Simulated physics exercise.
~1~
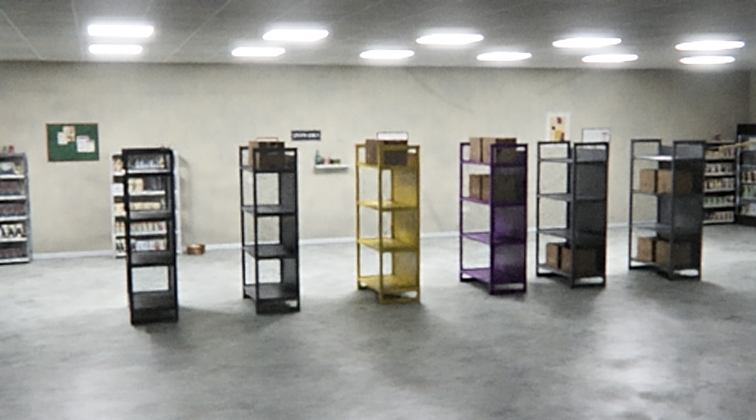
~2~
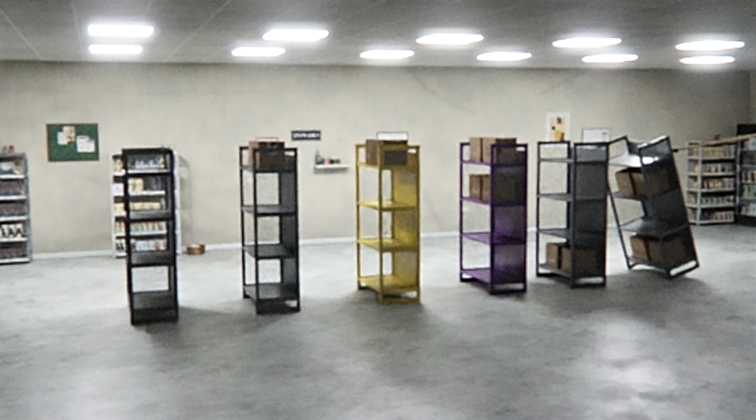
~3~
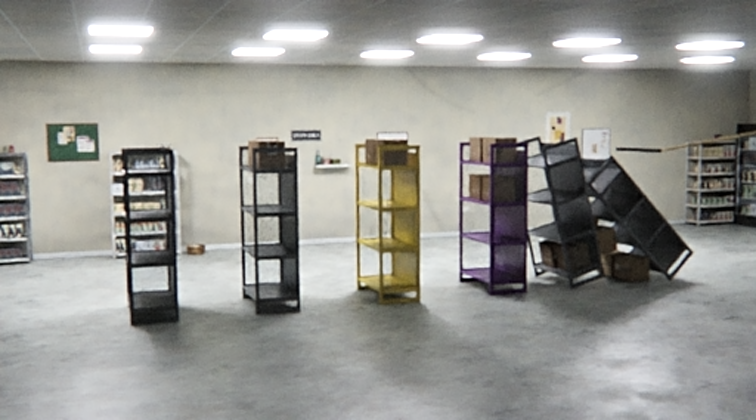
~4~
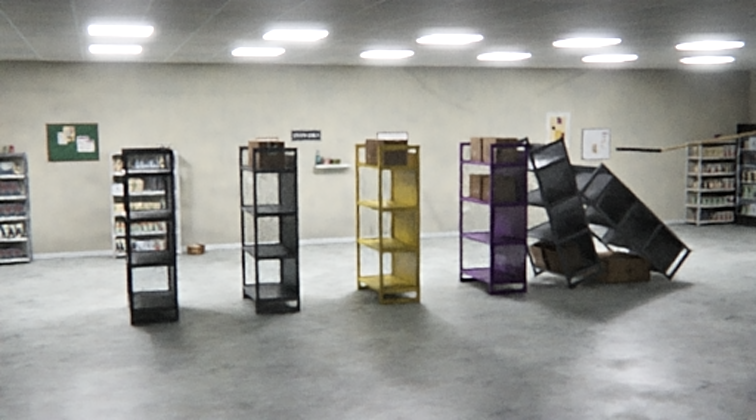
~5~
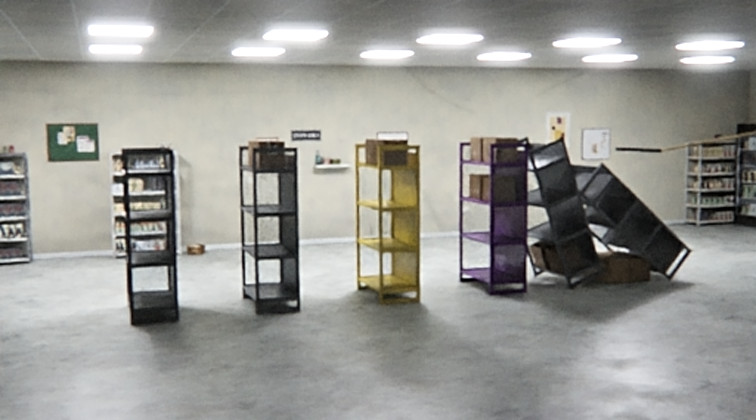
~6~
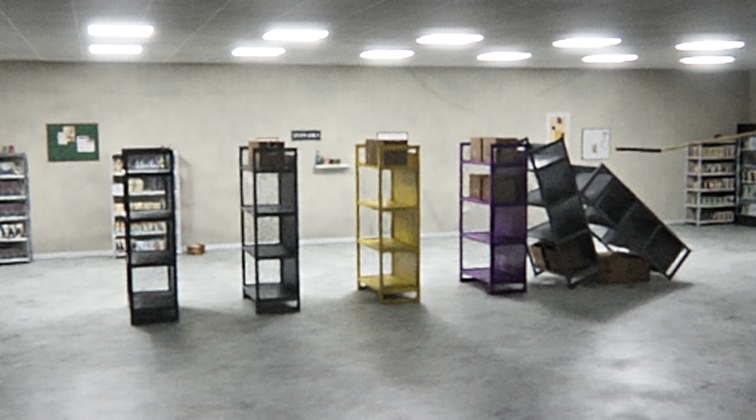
The rightmost shelf tips left onto its neighbor, which leans against the upright purple shelf.
